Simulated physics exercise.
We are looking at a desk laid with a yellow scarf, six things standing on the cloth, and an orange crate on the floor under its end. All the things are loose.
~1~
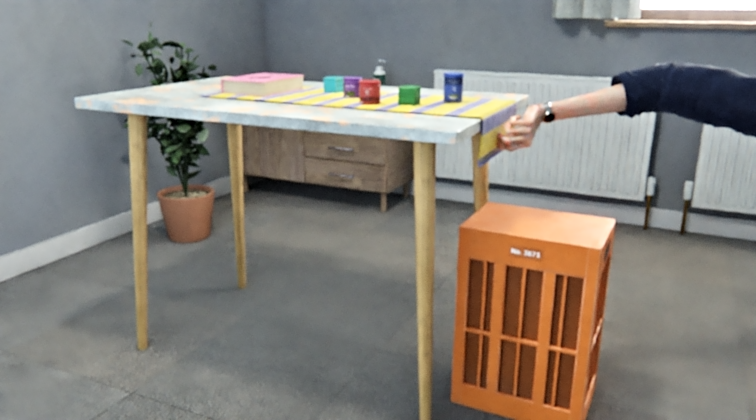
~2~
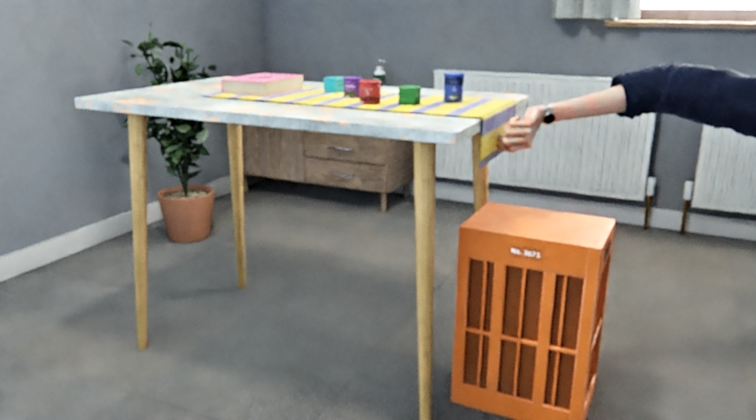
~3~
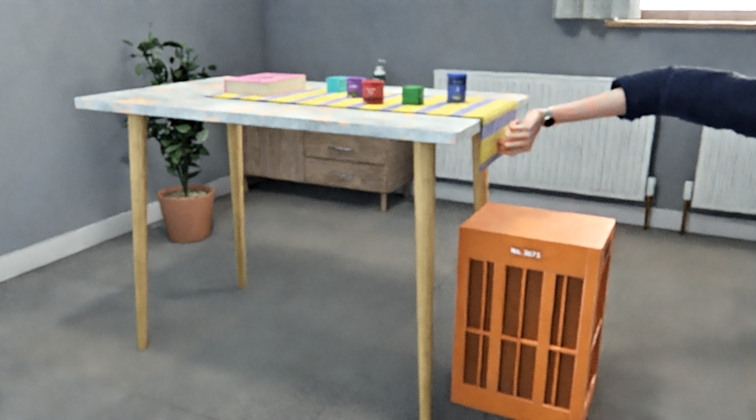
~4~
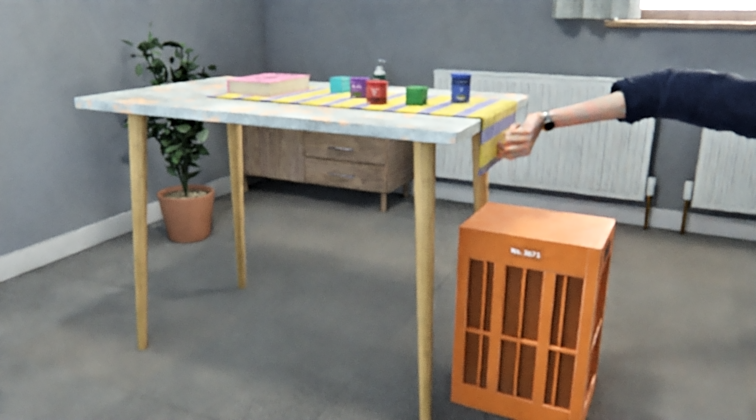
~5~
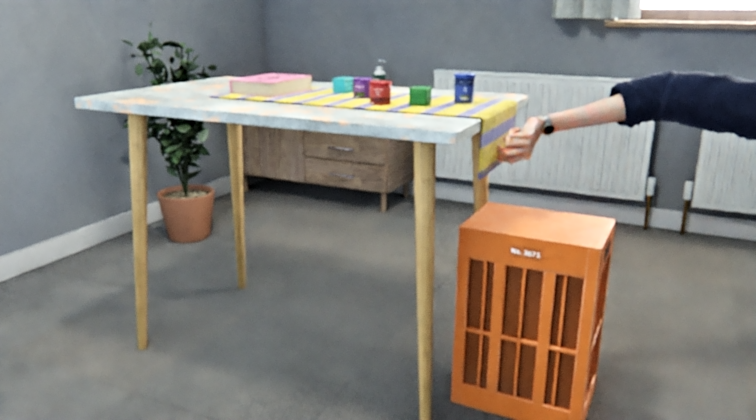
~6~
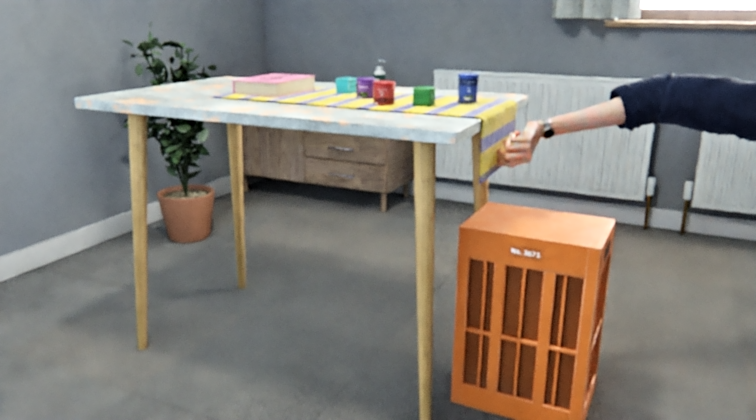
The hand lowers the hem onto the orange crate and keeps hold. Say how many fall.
Over the edge go one.
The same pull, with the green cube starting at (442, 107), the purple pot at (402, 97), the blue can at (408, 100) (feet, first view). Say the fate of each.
The green cube goes over; the purple pot does not fall; the blue can keeps its place on top.
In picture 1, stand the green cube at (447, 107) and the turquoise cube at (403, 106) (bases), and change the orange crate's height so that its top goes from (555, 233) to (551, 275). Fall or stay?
The green cube tumbles off, the turquoise cube falls.
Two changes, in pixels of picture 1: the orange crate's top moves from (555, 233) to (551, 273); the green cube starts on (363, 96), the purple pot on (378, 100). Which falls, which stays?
The green cube keeps its place on top, the purple pot holds on.
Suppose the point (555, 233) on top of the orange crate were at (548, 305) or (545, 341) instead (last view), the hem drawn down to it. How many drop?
It would be 3 and 4.
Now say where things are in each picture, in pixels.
In the first frame, hem (479, 167); blue can (454, 73); green cube (410, 87); red pot (370, 81); purple pot (353, 78); turquoise cube (335, 77); top of the crate (555, 233).
In the second frame, hem (480, 168); blue can (454, 73).
In the third frame, hem (481, 171); green cube (413, 87).
In the fourth frame, hem (479, 175); red pot (377, 81); top of the crate (555, 233).
In the fifth frame, hem (479, 179); purple pot (362, 78).
In the sixth frame, hem (480, 184); blue can (469, 74); green cube (424, 87); red pot (384, 82); purple pot (366, 78); turquoise cube (347, 78).
Soon after, hem near (497, 199); all still up.
Then, hem on the crate; blue can gone.
At rest, hem on the crate; blue can gone. The desk loses one.
